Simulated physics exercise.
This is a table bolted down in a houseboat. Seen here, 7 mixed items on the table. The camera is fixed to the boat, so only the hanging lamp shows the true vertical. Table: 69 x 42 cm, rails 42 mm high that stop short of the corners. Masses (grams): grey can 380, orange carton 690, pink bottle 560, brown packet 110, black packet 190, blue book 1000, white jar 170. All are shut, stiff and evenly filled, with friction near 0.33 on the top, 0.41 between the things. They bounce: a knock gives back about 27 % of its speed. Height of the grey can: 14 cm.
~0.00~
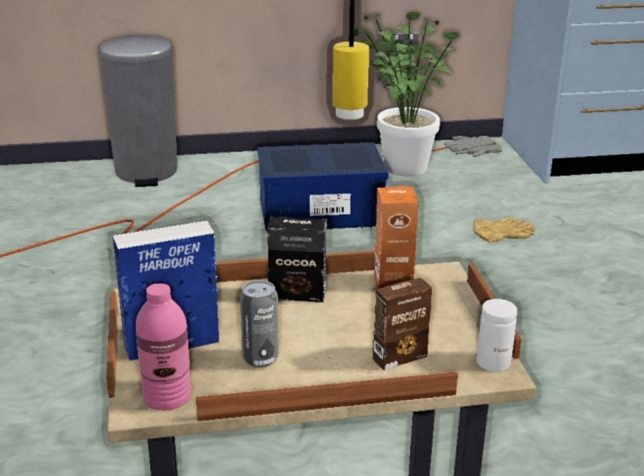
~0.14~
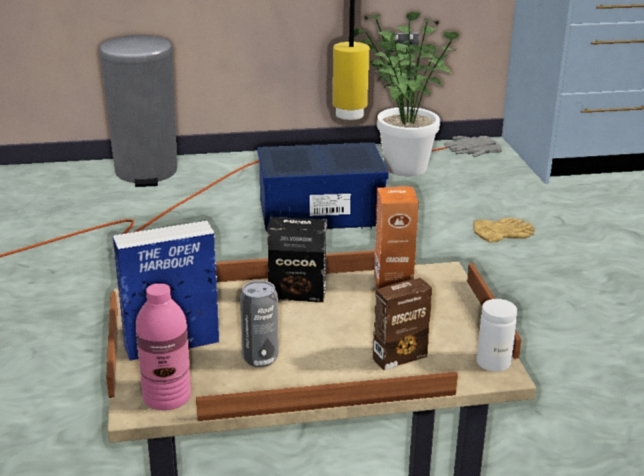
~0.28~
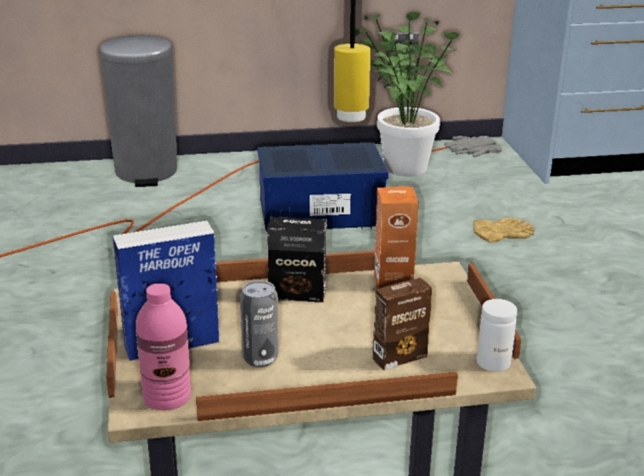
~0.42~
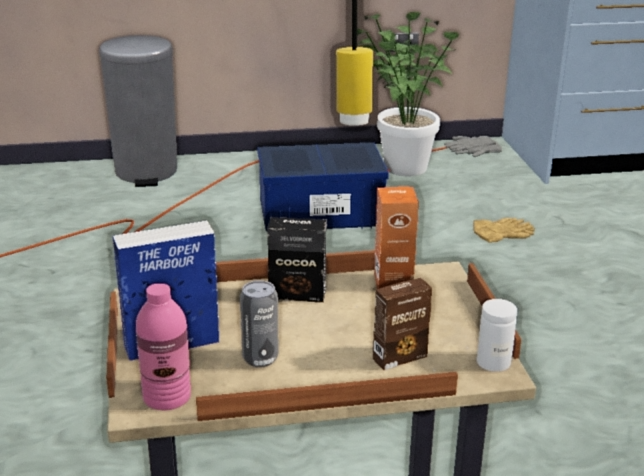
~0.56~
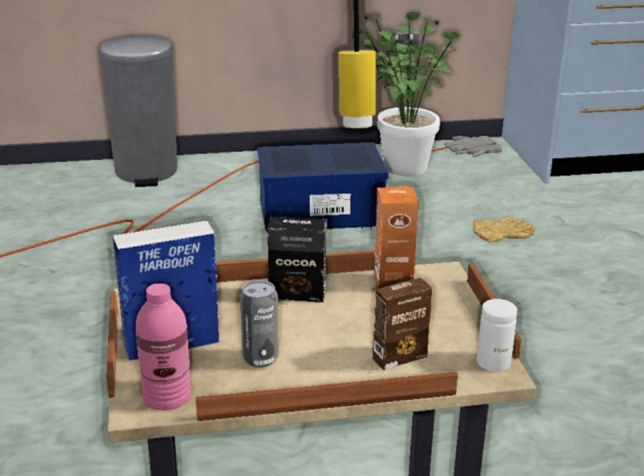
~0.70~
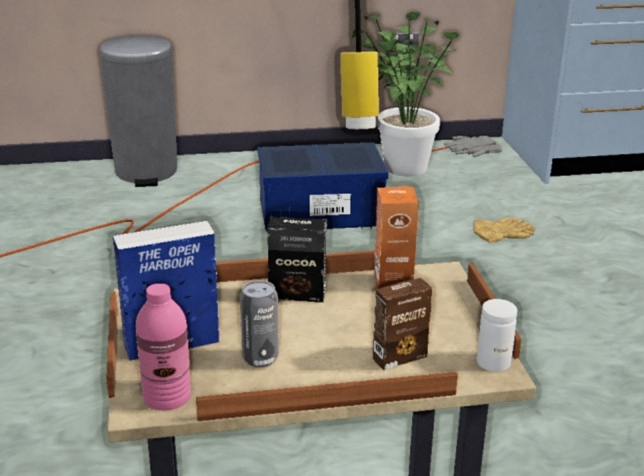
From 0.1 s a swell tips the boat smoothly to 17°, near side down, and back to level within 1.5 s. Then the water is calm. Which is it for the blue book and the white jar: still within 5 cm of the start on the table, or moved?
The blue book gets shifted; the white jar holds its spot.
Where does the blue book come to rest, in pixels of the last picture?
Near (186, 372).
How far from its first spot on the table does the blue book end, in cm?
About 17 cm.
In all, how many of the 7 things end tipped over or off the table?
That comes to 2.
After 1.30 s, heel 6°, near side down; pink bottle now off the table; blue book 65° off its base near (183, 351).
After 1.50 s, heel 1°, near side down; blue book on its side near (184, 371).
In the end (2.1 s), off the table, pink bottle; toppled on the table, blue book; the other 5 under 5 cm from the start. At the end, from the last picture's camera, blue book near (186, 372), white jar near (497, 336).
